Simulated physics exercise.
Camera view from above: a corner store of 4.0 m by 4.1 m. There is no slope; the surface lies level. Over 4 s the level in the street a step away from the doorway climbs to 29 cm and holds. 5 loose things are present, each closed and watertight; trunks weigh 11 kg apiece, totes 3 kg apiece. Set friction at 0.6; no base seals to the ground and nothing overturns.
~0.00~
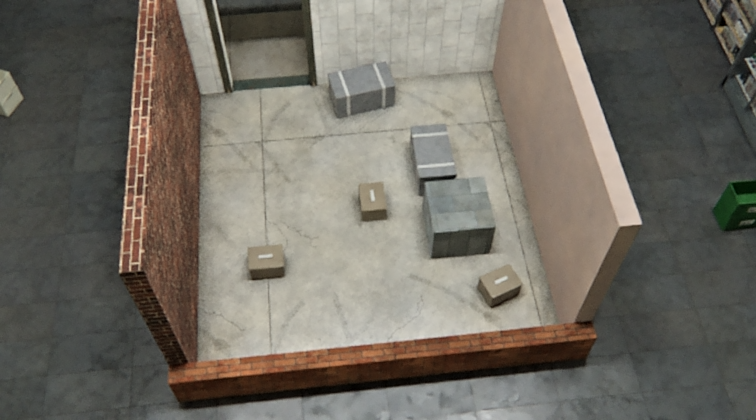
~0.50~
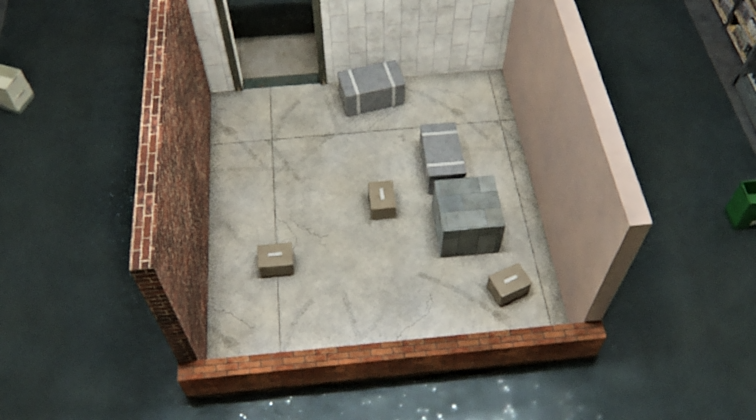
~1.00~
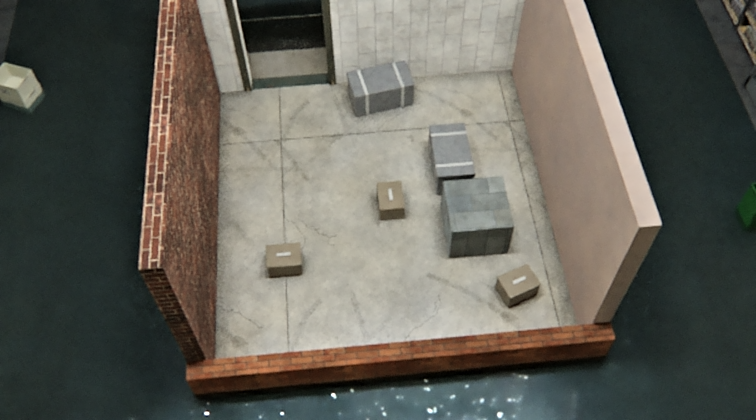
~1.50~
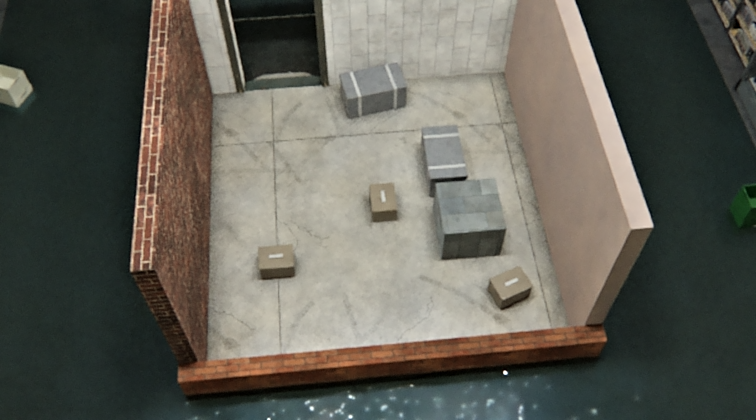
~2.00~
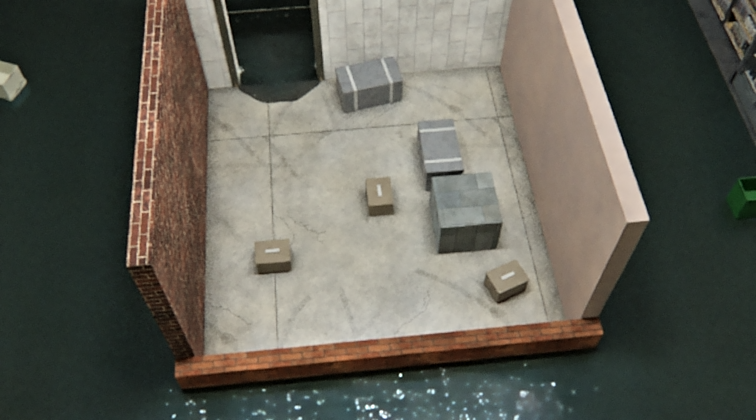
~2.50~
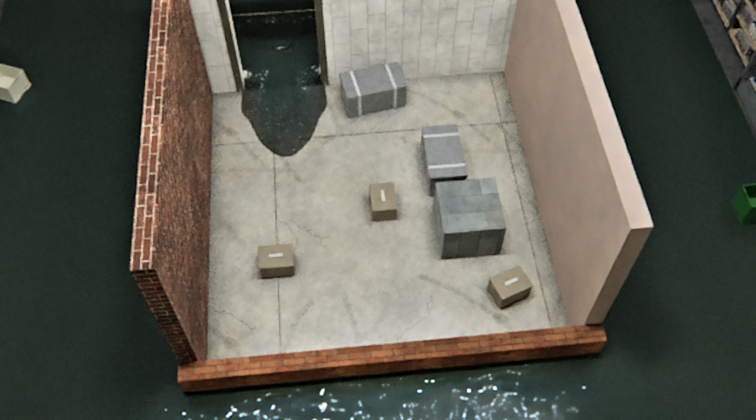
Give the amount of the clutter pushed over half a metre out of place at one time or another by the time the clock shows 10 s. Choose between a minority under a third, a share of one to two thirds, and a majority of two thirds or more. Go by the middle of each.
A share of one to two thirds.
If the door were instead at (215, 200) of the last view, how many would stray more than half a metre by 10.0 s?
The count would be 5.
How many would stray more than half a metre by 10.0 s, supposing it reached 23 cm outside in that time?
It would come to 3 of them.
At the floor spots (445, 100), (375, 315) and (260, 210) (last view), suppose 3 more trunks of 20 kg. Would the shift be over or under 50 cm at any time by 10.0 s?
Within the limit; beyond the limit; beyond the limit.
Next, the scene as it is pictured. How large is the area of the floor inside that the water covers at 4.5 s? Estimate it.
Wet: Near 8.0 m2.
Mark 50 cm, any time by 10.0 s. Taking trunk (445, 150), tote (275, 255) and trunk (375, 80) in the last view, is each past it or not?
Within, beyond, within.
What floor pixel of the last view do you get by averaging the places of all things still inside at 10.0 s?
Around (451, 136).
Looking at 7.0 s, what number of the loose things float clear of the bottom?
Total: 2.
After 3.5 s 0 of 5 are over 50 cm from their spots; 0 afloat.
After 4.5 s 0 of 5 are over 50 cm from their spots; 0 afloat.
After 7.0 s 2 of 5 are over 50 cm from their spots; 2 afloat.
After 10.0 s 3 of 5 are over 50 cm from their spots, and 3 have been at some point; 5 afloat.
